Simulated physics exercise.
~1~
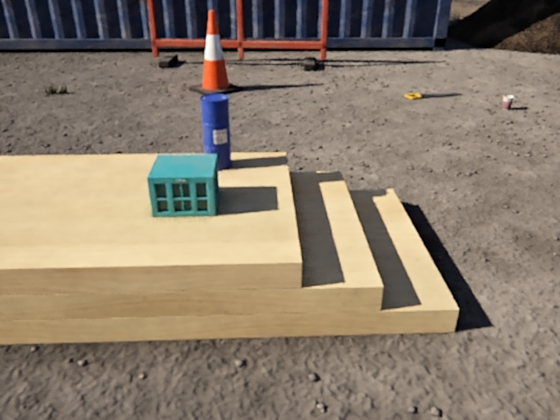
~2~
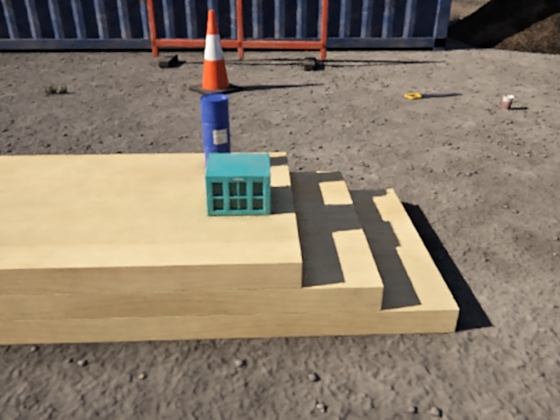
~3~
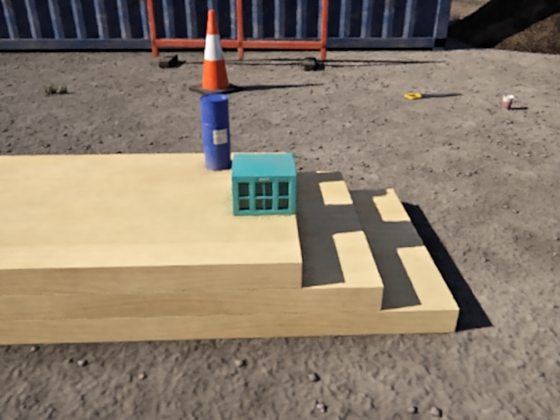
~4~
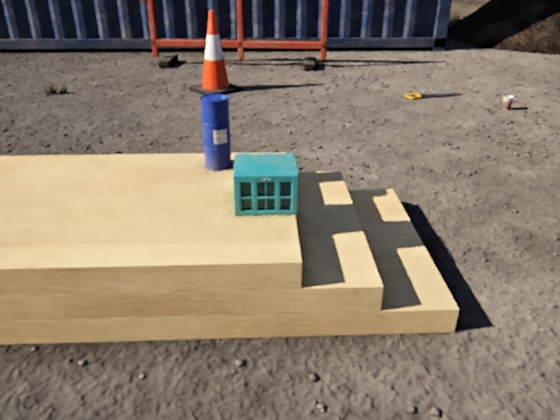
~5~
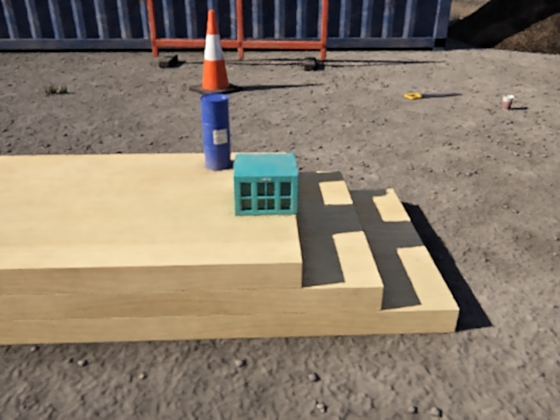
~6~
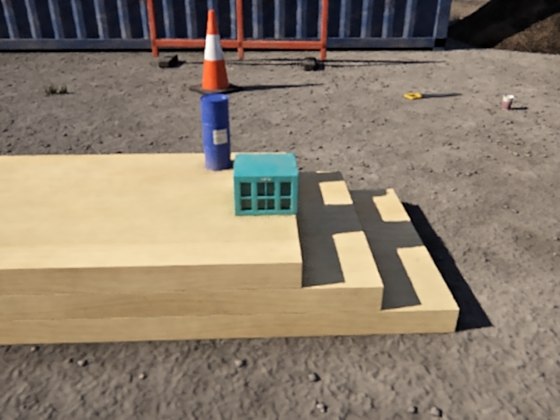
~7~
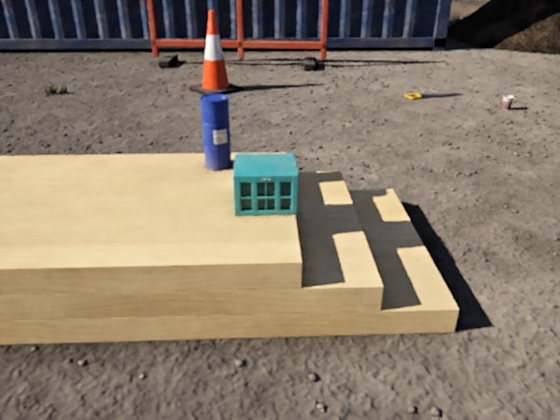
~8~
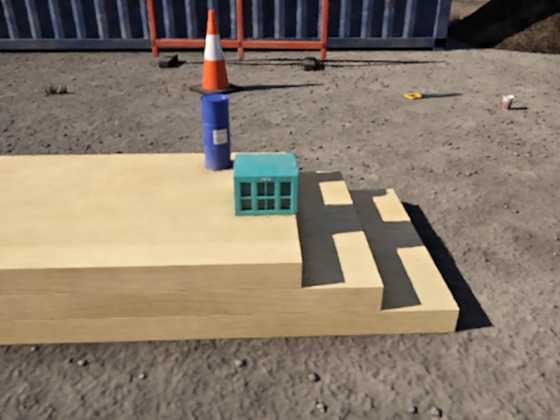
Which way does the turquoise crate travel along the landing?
It slides to the right, toward the steps.
